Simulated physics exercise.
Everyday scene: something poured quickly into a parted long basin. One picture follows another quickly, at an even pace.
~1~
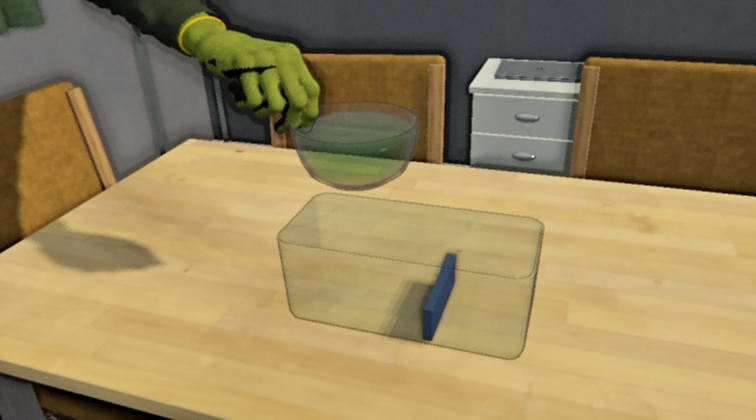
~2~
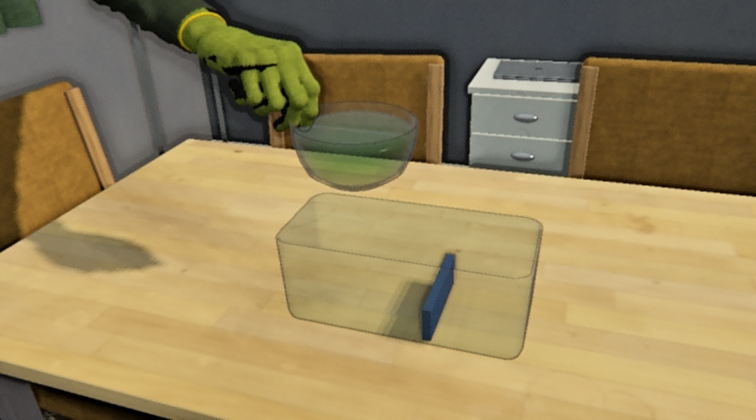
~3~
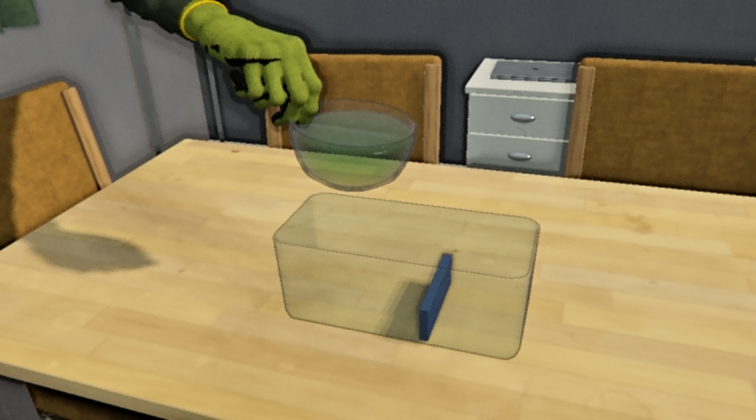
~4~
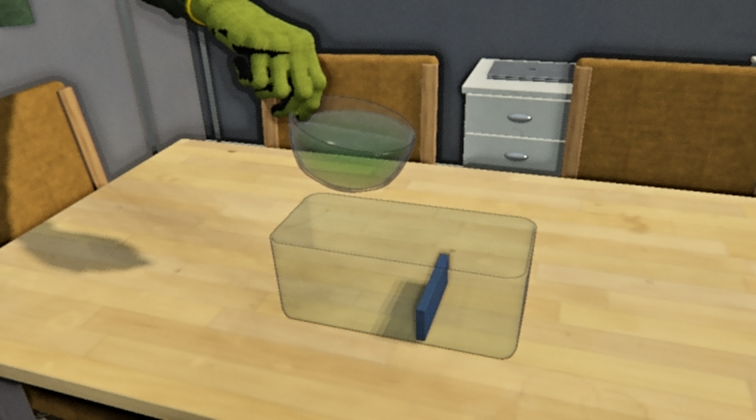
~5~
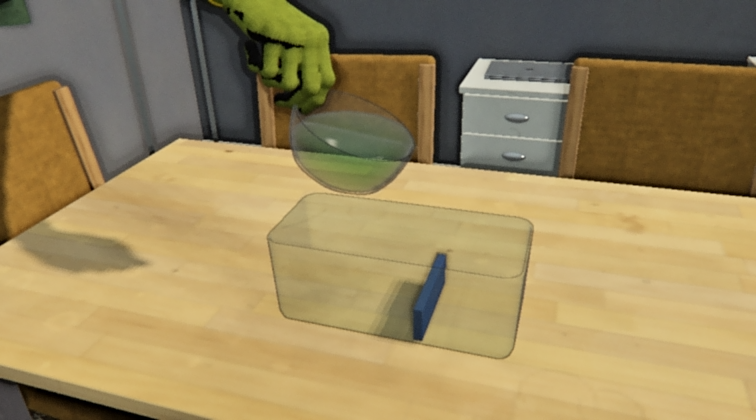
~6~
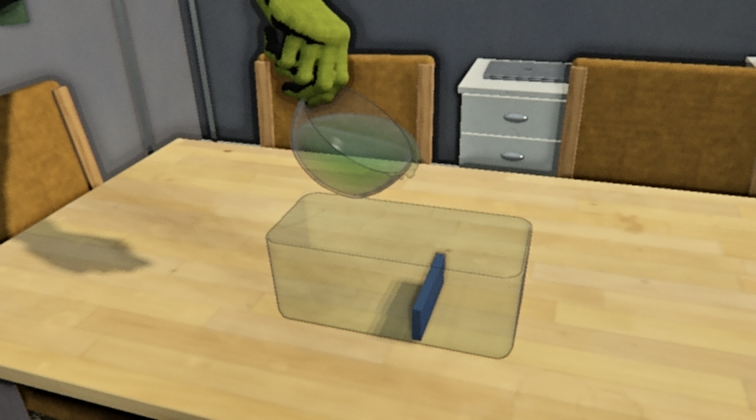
A green-gloved hand tilting a clear bowl of green liquid rightward, slowly then more steeply, above a transparent basin with a blue divider.
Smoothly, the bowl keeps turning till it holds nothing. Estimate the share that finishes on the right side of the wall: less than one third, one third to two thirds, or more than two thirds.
Most likely one third to two thirds will rest right of the wall.
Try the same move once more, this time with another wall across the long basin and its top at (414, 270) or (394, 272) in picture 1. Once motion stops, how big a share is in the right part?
About 75 per cent, then about 90 per cent.
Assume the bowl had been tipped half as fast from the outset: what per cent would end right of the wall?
Some 75 per cent.
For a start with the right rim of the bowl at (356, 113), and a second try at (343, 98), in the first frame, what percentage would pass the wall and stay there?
Roughly 10 per cent, then roughly 10 per cent.
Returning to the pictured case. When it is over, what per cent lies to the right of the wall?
Roughly 45 percent of it.
A moment on, the tilt is 102° and 11 per cent is still to pour, 18 is left of the wall and 49 right of it.
Next, the tilt is 110° and 0 per cent is still to pour, 41 is left of the wall and 40 right of it.
Then the tilt is 110° and 0 per cent is still to pour, 48 is left of the wall and 48 right of it.
Later the tilt is 110° and 0 per cent is still to pour, 52 is left of the wall and 45 right of it.
In the end 53 per cent lies left of the wall, 45 right of it and 3 outside.
